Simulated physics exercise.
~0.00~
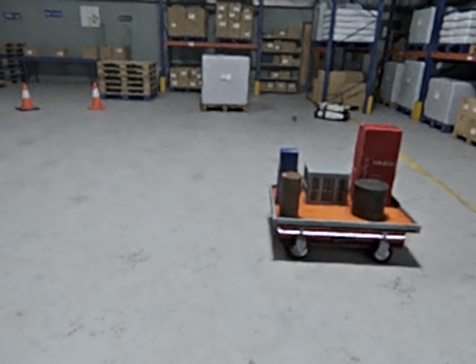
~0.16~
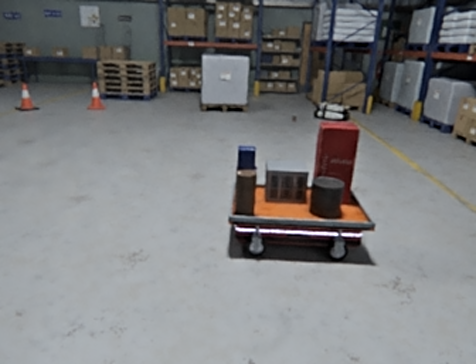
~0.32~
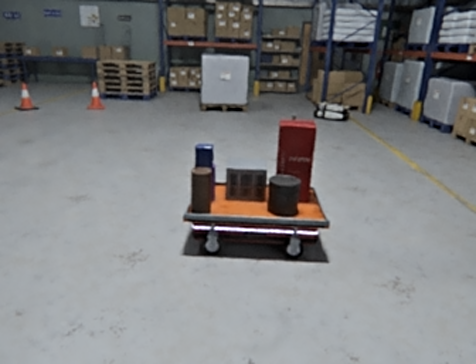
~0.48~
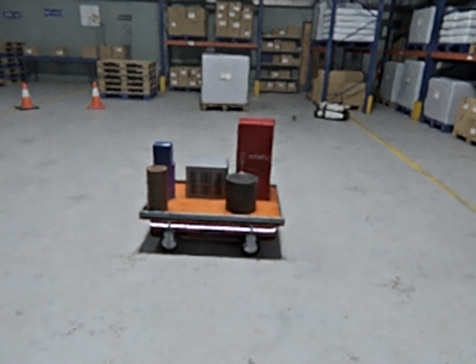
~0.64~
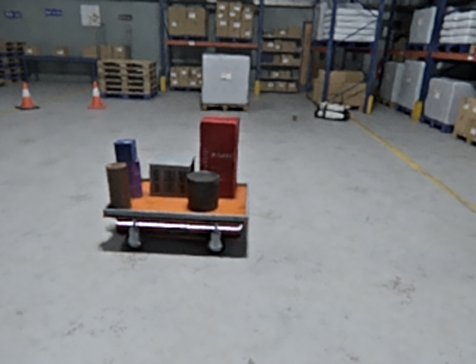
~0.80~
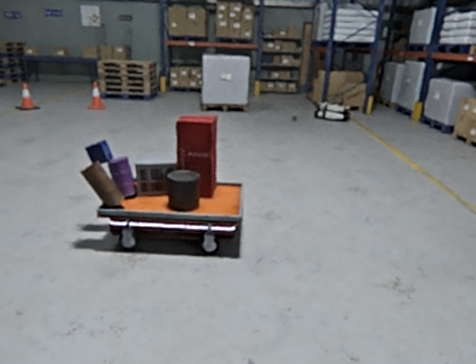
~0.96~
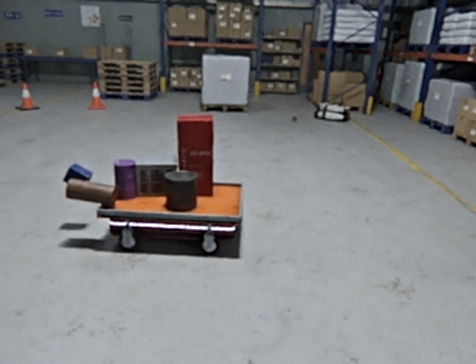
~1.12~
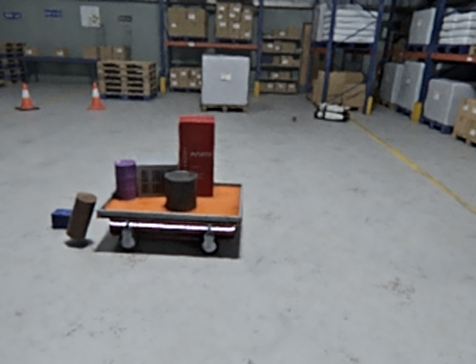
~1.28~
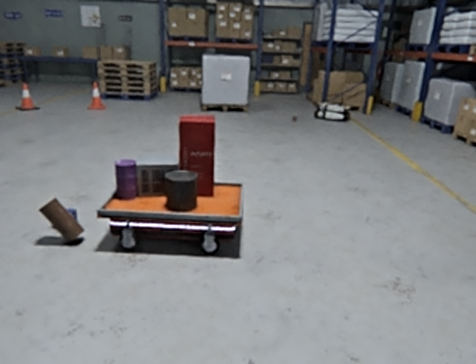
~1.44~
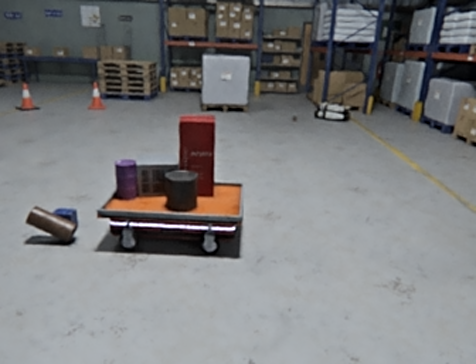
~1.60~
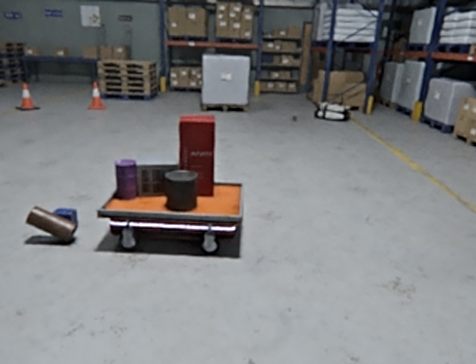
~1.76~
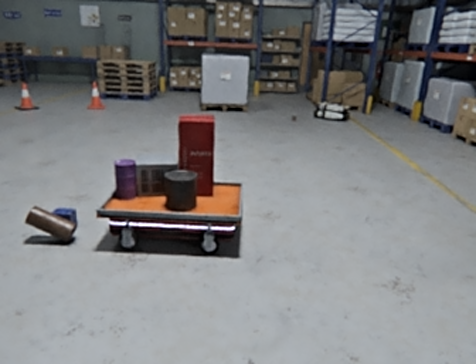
Warehouse floor, a loaded cart rolling left and stopping, a brown canister and blue box toppling off and lying beside it.
